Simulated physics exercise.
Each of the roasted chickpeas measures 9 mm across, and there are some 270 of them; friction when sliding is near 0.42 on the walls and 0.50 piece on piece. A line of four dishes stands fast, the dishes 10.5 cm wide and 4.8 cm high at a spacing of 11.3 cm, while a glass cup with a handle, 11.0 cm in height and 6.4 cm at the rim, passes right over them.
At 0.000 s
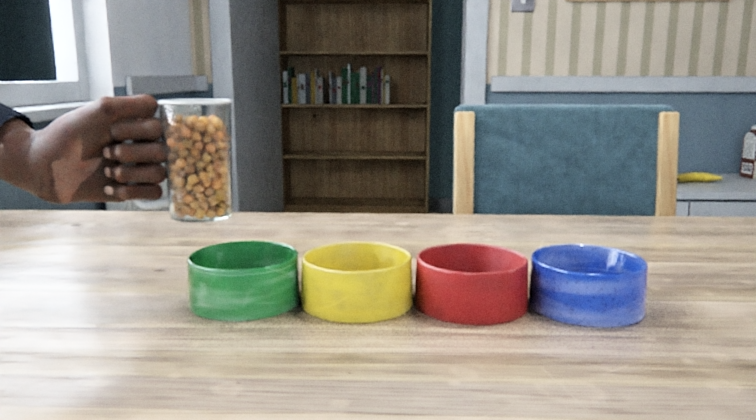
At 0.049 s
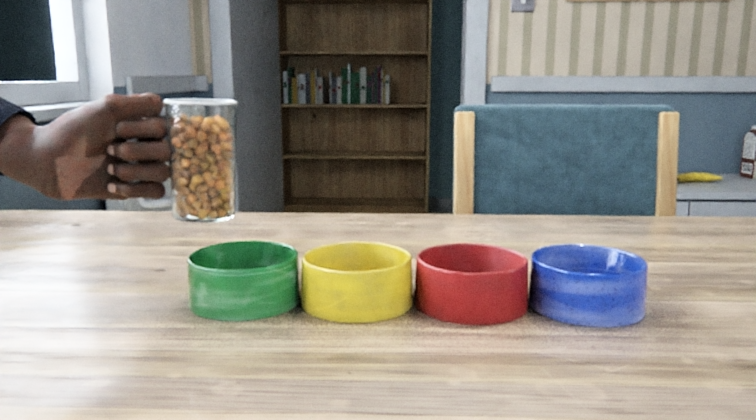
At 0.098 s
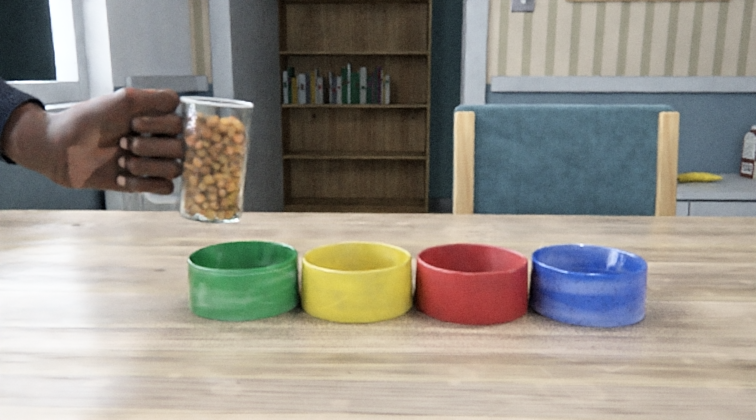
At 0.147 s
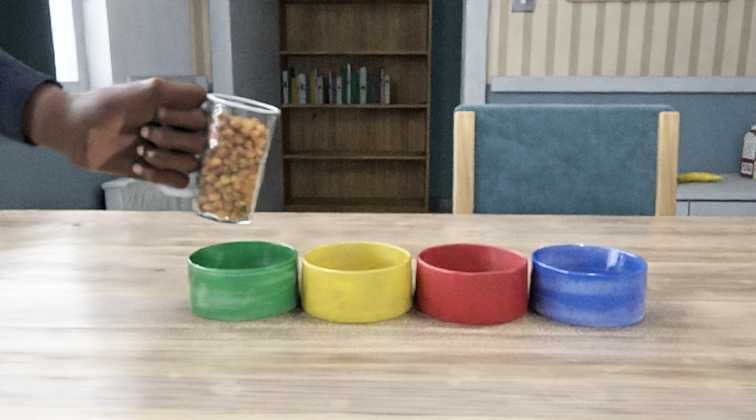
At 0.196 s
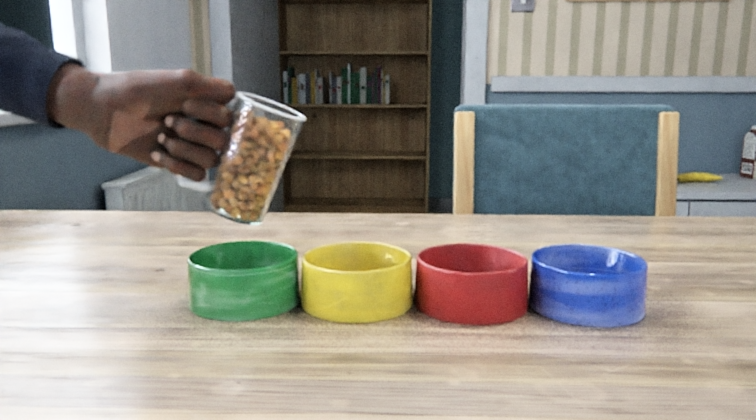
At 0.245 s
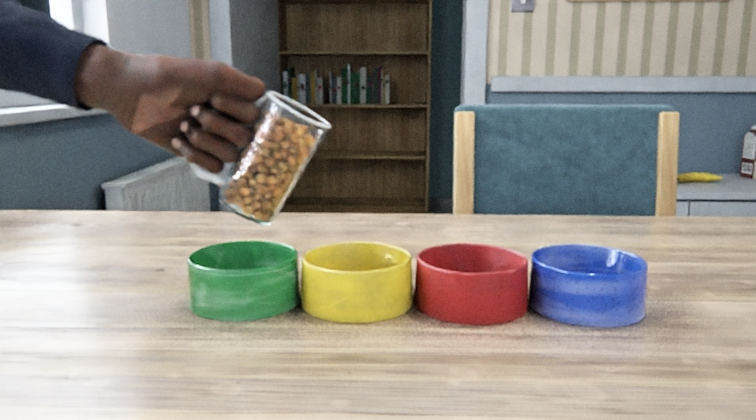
To begin with, a hand at the left holds a glass cup of roasted chickpeas nearly upright above a table with green, yellow, red and blue dishes in a row. The hand then moves the cup a short way right, tilting it steadily rightward above the green dish, while the four dishes stay still.
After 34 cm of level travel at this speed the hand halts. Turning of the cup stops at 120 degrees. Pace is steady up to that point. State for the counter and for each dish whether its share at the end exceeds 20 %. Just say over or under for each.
Red: Fails to surpass one fifth. Blue: Surpasses one fifth. Green: Fails to surpass one fifth. Yellow: Fails to surpass one fifth. Counter: Surpasses one fifth.
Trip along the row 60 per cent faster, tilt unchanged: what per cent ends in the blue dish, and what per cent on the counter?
In that case blue 70; counter 30.
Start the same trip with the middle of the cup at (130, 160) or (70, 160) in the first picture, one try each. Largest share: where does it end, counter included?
Blue, then red.
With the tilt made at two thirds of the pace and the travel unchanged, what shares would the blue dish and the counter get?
Blue: 80, counter: 20.
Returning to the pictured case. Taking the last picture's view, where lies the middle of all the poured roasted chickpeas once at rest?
Centre at rest, approx.: (611, 296) px.
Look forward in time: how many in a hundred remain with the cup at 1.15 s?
Close to 0 per cent of the load, I'd guess.
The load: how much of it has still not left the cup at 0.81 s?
My estimate is about 85 per cent.
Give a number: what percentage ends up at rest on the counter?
About 30 per cent.
After 0.59 s, tilt 85 degrees; cup holds 100 %.
Then, at 0.81 s, tilt 118 degrees; cup holds 85 %, blue 10 %.
Then, at 1.15 s, tilt 120 degrees; cup holds 0 %, blue 70 %.
In the end, at 1.9 s, red 0 %, blue 70 %, green 0 %, yellow 0 %, counter 30 %.
